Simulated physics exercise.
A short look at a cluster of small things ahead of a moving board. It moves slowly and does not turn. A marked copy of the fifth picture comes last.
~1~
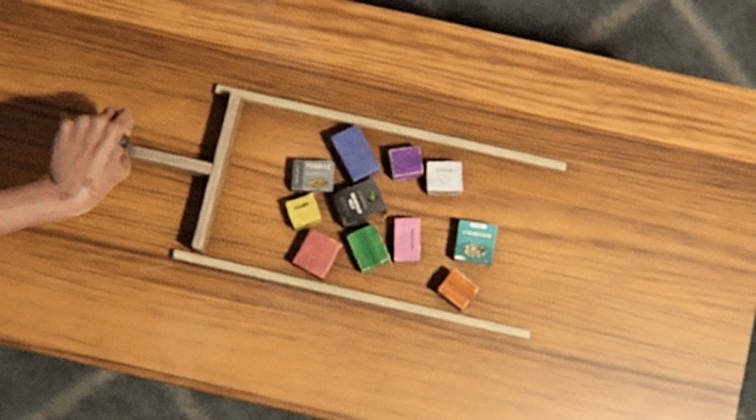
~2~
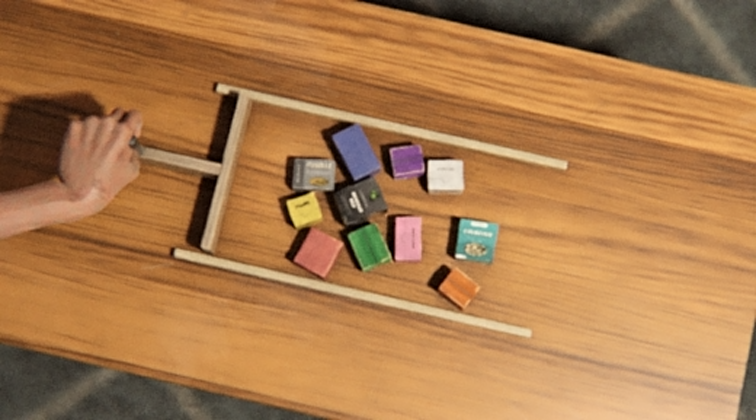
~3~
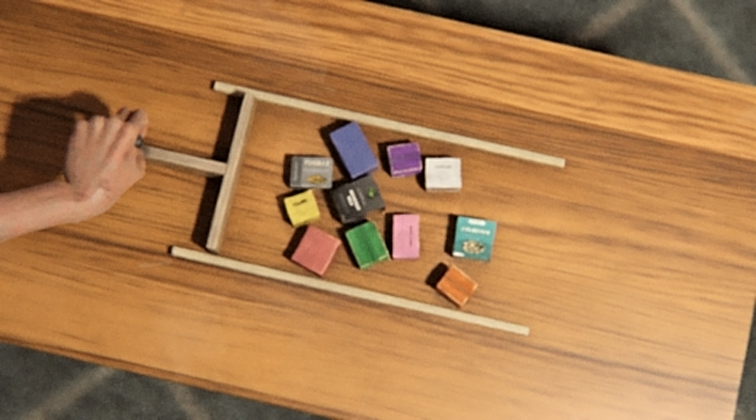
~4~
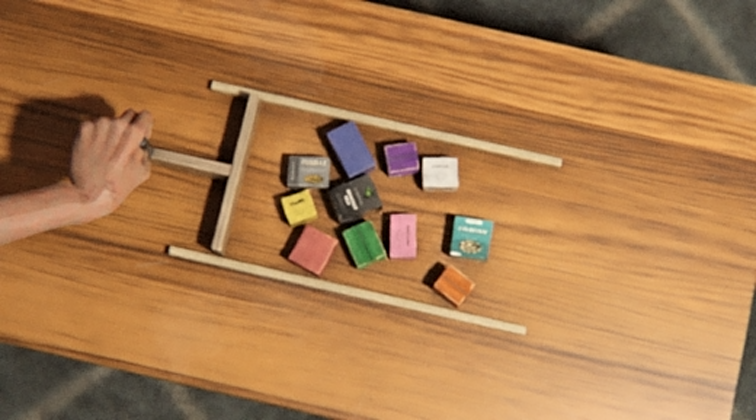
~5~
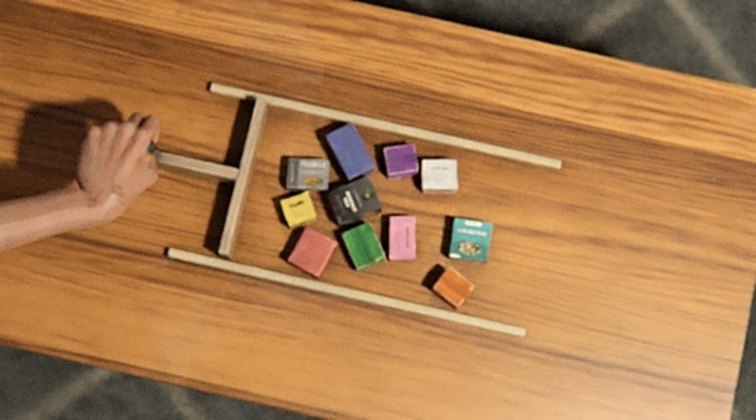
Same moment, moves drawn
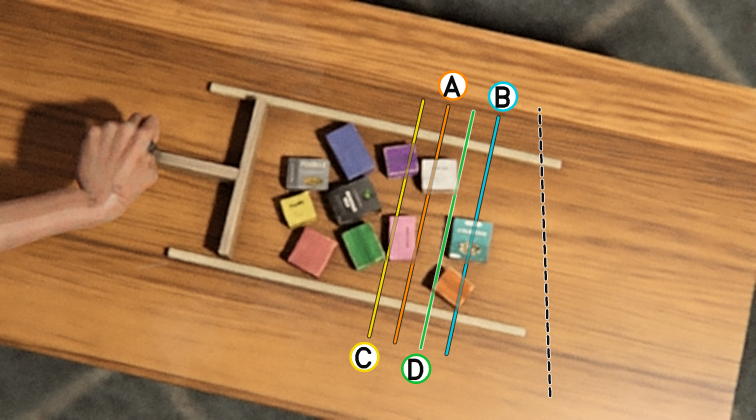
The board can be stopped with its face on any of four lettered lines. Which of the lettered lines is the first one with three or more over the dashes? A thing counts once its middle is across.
Line B.
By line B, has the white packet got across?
Yes.
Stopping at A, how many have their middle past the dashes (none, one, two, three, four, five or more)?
In all, none.
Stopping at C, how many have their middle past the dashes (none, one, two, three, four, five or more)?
In all, none.
On the marked copy, A at (422, 222); B at (473, 234); C at (397, 217); D at (447, 228); the dashed line at (545, 250).
With B. Early on, board (324, 194); turquoise box (470, 242); orange box (453, 289); none across.
Further on, board (407, 212); white packet (520, 191); turquoise box (510, 244); none across.
At the end, board (470, 226); white packet (582, 205); turquoise box (569, 252); four across.
As for the rest, A gets none across; C gets none across; D gets only two across.
